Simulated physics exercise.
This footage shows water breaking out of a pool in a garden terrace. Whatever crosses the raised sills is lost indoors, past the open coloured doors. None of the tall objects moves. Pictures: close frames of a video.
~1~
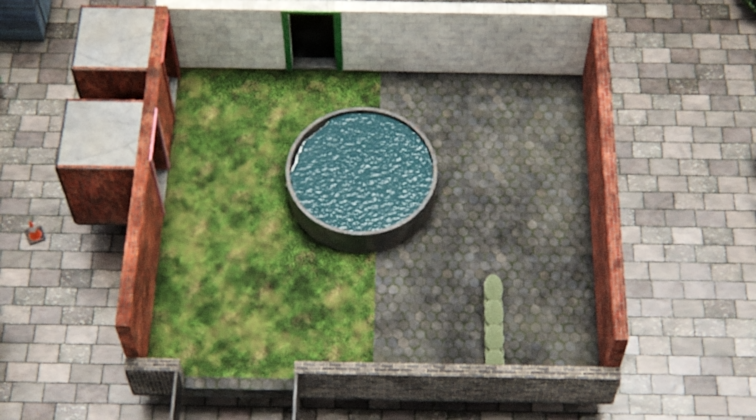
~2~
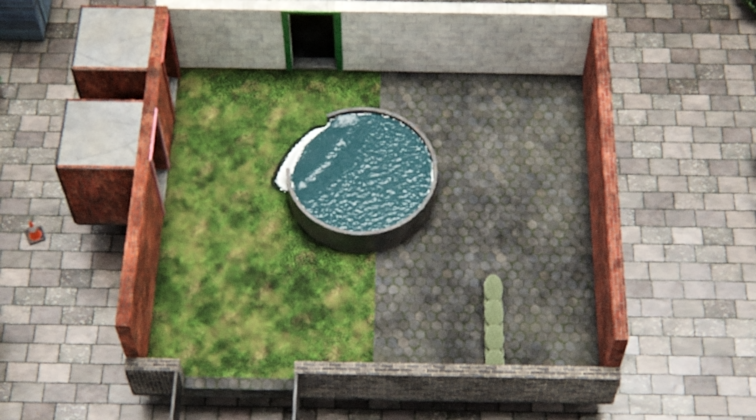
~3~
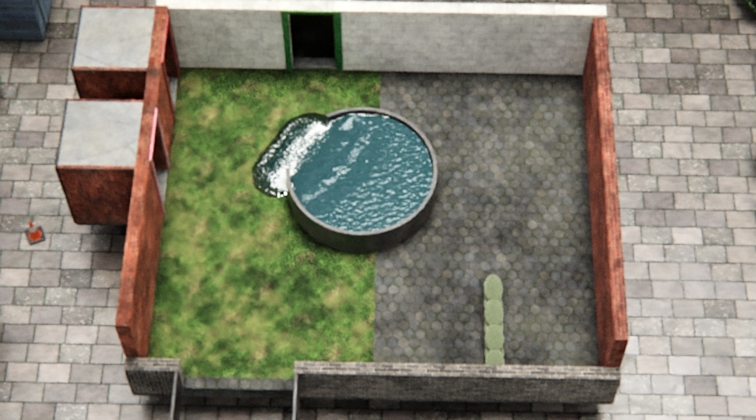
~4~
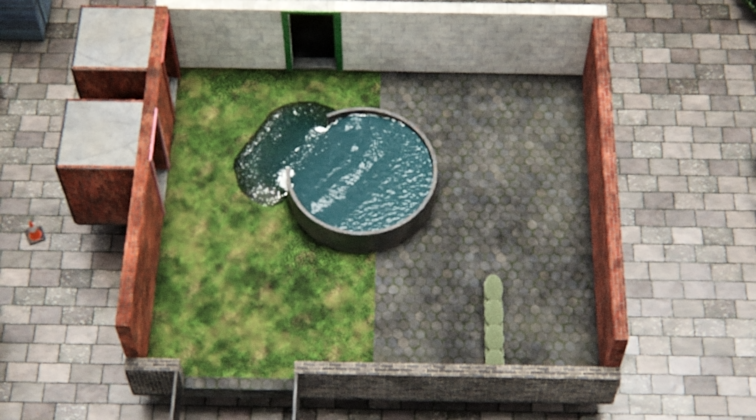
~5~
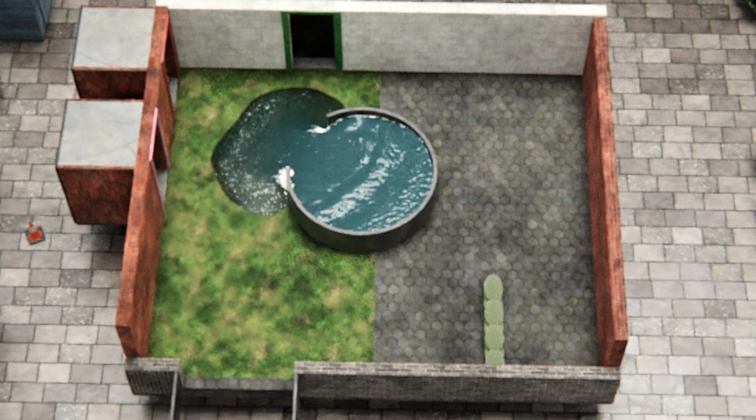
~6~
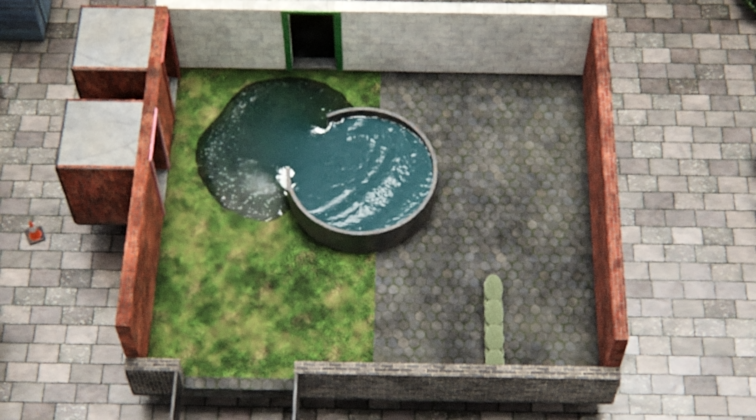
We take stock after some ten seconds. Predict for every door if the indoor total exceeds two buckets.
The pink door receives more than two buckets. The green door receives more than two buckets. The red door receives more than two buckets.
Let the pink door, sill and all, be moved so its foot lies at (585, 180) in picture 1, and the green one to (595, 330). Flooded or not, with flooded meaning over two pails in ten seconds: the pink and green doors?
As it turns out, the pink door door keeps clear but the green door door keeps clear.
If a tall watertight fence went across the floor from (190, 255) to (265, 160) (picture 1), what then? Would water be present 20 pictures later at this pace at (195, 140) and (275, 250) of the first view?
Inundated; inundated.
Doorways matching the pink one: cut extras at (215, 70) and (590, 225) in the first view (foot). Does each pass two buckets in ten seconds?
Per door: Past the limit; within the limit.
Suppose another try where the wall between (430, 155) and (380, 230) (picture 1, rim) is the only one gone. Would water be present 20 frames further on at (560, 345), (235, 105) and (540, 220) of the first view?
Going through them one by one, I'd say waterlogged, then high and dry, then waterlogged.
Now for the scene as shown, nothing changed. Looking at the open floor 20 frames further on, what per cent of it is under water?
Estimate: Some 30 in a hundred.
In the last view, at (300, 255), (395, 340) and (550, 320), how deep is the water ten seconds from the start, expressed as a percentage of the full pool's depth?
First spot roughly 10 %, second 2 %, third 0 %.
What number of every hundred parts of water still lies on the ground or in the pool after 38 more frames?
About 88 per cent.
A moment on, water covers 20 % of the floor; the pink door not reached, the green door wet at the sill, nothing in, the red door wet at the sill, nothing in.
Next, water covers 20 % of the floor; the pink door under two buckets in, the green door under two buckets in, the red door over two buckets in.
Then, water covers 30 % of the floor; the pink door over two buckets in, the green door under two buckets in, the red door far over two buckets in.
Later, water covers 50 % of the floor; the pink door far over two buckets in, the green door over two buckets in, the red door far over two buckets in.
In the end, water covers 75 % of the floor; the pink door far over two buckets in, the green door far over two buckets in, the red door far over two buckets in.
